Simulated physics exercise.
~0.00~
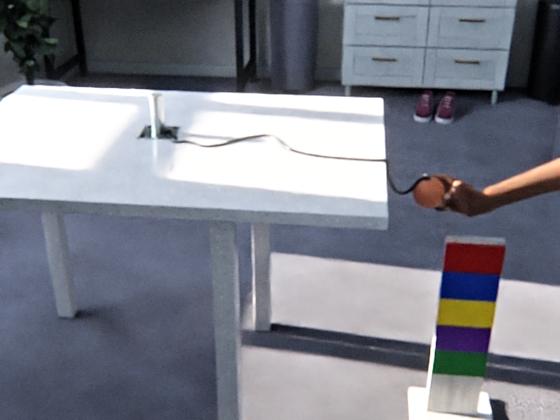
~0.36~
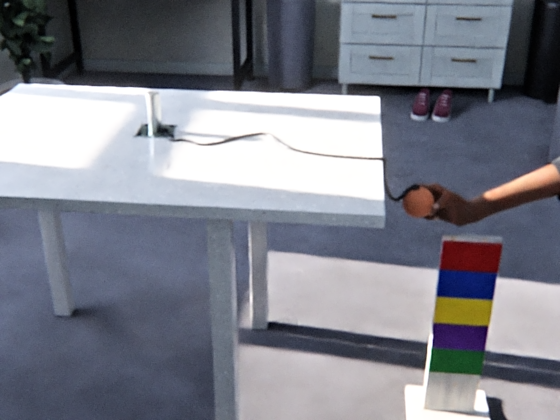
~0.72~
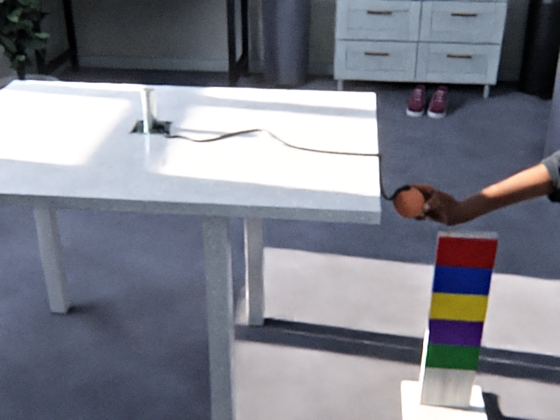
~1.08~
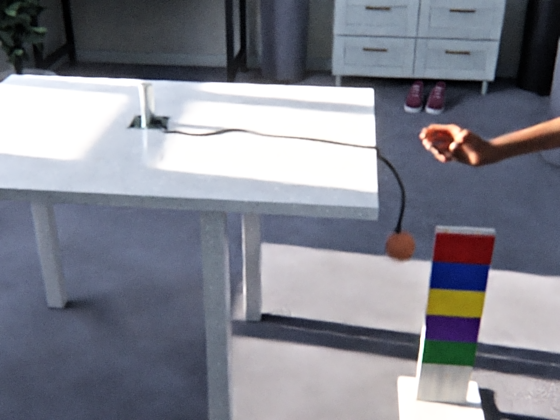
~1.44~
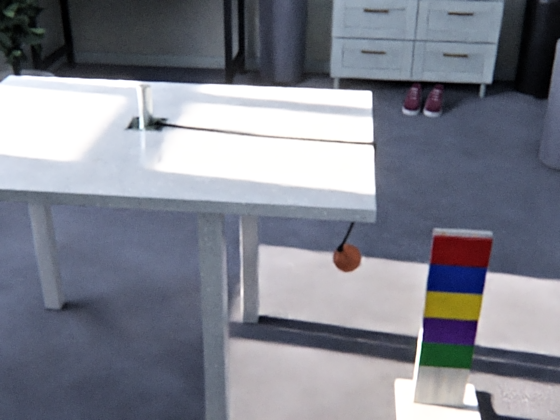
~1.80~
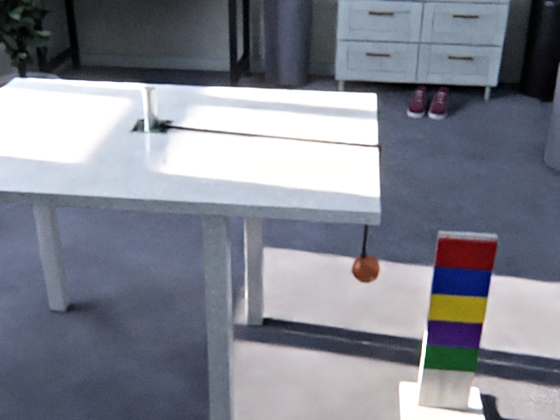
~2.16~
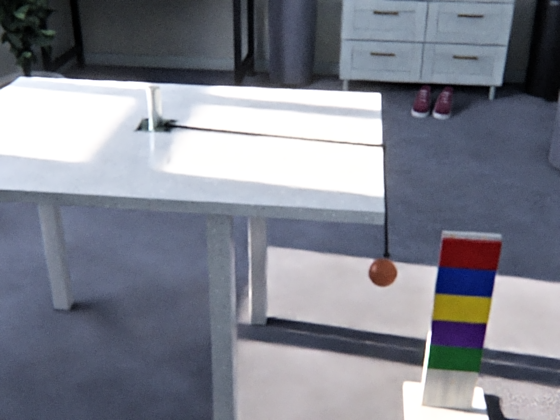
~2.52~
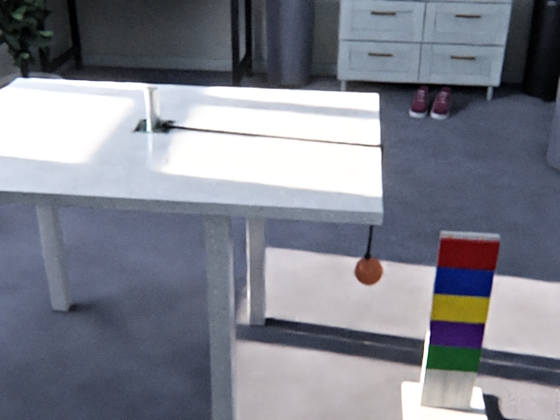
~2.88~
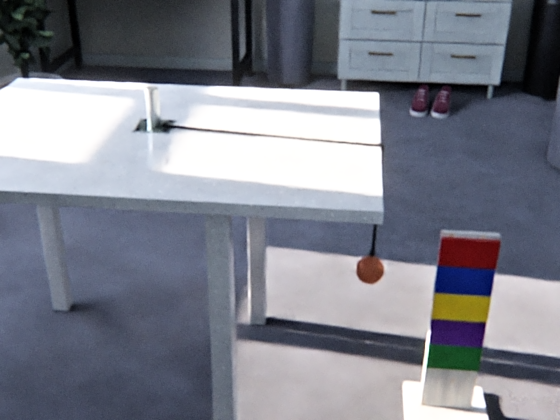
An orange on a dark cord tied to a short post on a white table is held beyond the table's right edge by a hand, in a grey-floored room seen from slightly above by a gently swaying camera. To the right stands a scale banded red, blue, yellow, purple and green from top to bottom. The hand eases the orange left and slightly down, then lets go and draws back out of view. The orange drops and swings left below the edge as the cord straightens. It swings back right, shifts slightly left, and ends hanging level with the blue band.
